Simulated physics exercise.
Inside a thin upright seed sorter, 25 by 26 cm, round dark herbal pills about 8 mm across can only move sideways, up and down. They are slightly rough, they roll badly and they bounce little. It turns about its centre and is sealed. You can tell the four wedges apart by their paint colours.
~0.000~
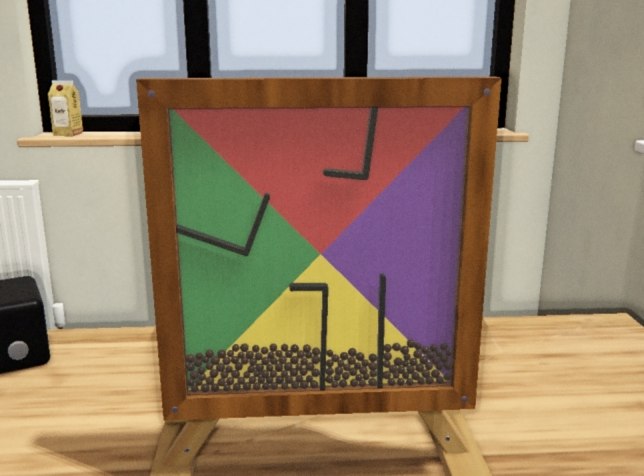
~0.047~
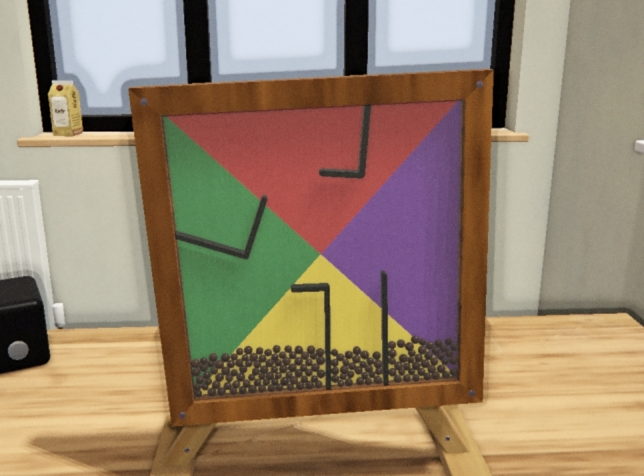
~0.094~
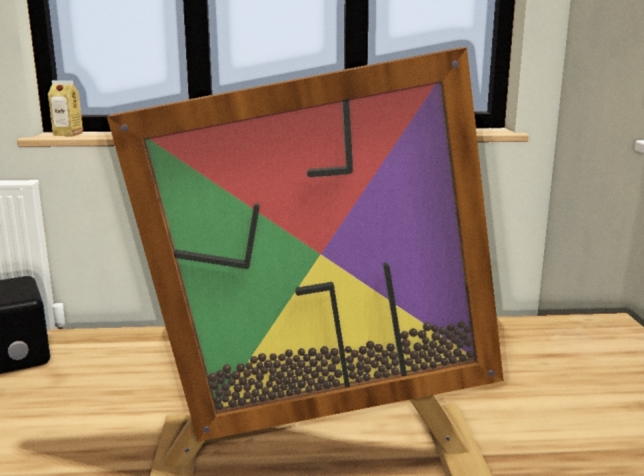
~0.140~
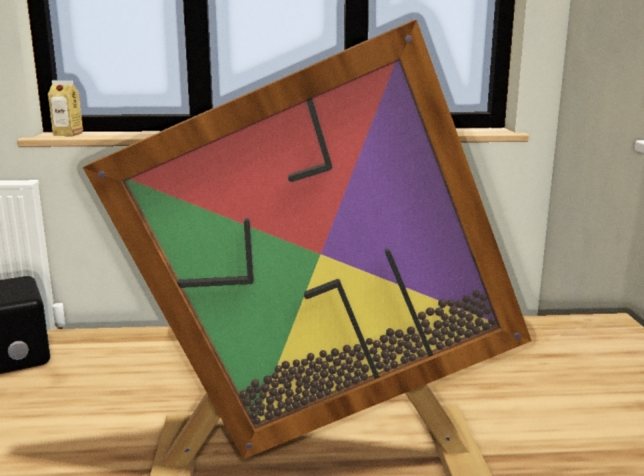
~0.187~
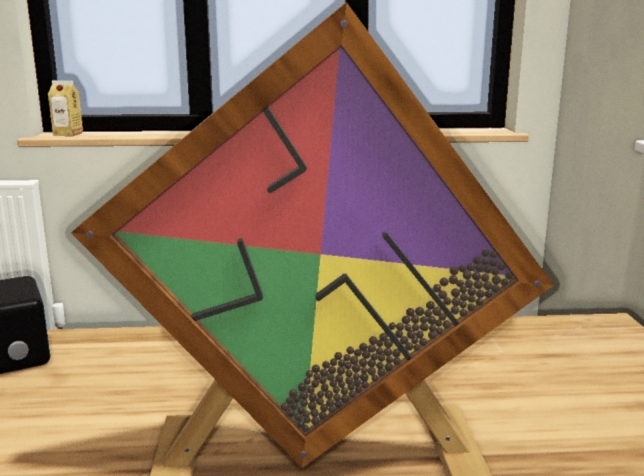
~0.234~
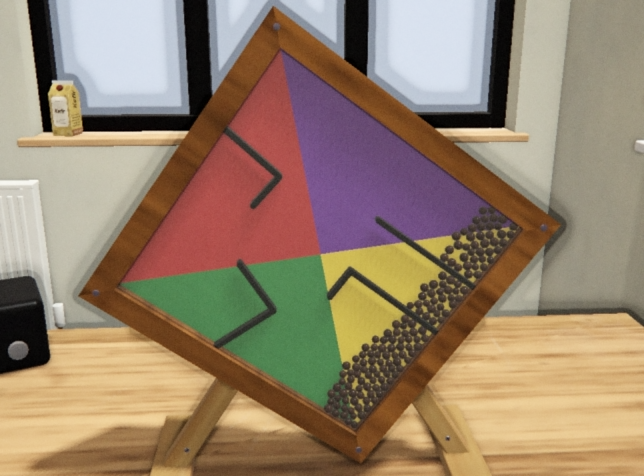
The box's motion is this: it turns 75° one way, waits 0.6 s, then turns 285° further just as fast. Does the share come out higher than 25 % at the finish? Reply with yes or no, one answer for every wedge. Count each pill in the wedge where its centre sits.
Red - no, purple - yes, green - no, yellow - yes.
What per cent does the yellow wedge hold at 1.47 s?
I'd put it around 5 in a hundred.
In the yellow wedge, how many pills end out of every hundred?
Something like 65 per cent finishes there.
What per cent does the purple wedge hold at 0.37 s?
The share there is around 10 percent.
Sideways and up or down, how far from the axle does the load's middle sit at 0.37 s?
Position estimate: Right 10 cm, below 4 cm.
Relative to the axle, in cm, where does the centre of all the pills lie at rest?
The middle sits around 5 cm right of it and 10 cm below it.
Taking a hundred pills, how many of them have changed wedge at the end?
About 35 percent.
After 0.37 s, it stands 75° anticlockwise; the pills' middle is 10 cm right of and 4 cm below the centre; purple 10 %, green 10 %, yellow 80 %.
After 1.47 s, it has come round 217° anticlockwise; the pills' middle is in line with and level with the centre; red 10 %, purple 40 %, green 45 %, yellow 5 %.
After 1.98 s, it has come round 360° anticlockwise; the pills' middle is 5 cm right of and 7 cm below the centre; purple 45 %, yellow 55 %.
At rest by 2.6 s, it has come round 360° anticlockwise; red 0 %, purple 35 %, green 0 %, yellow 65 %.
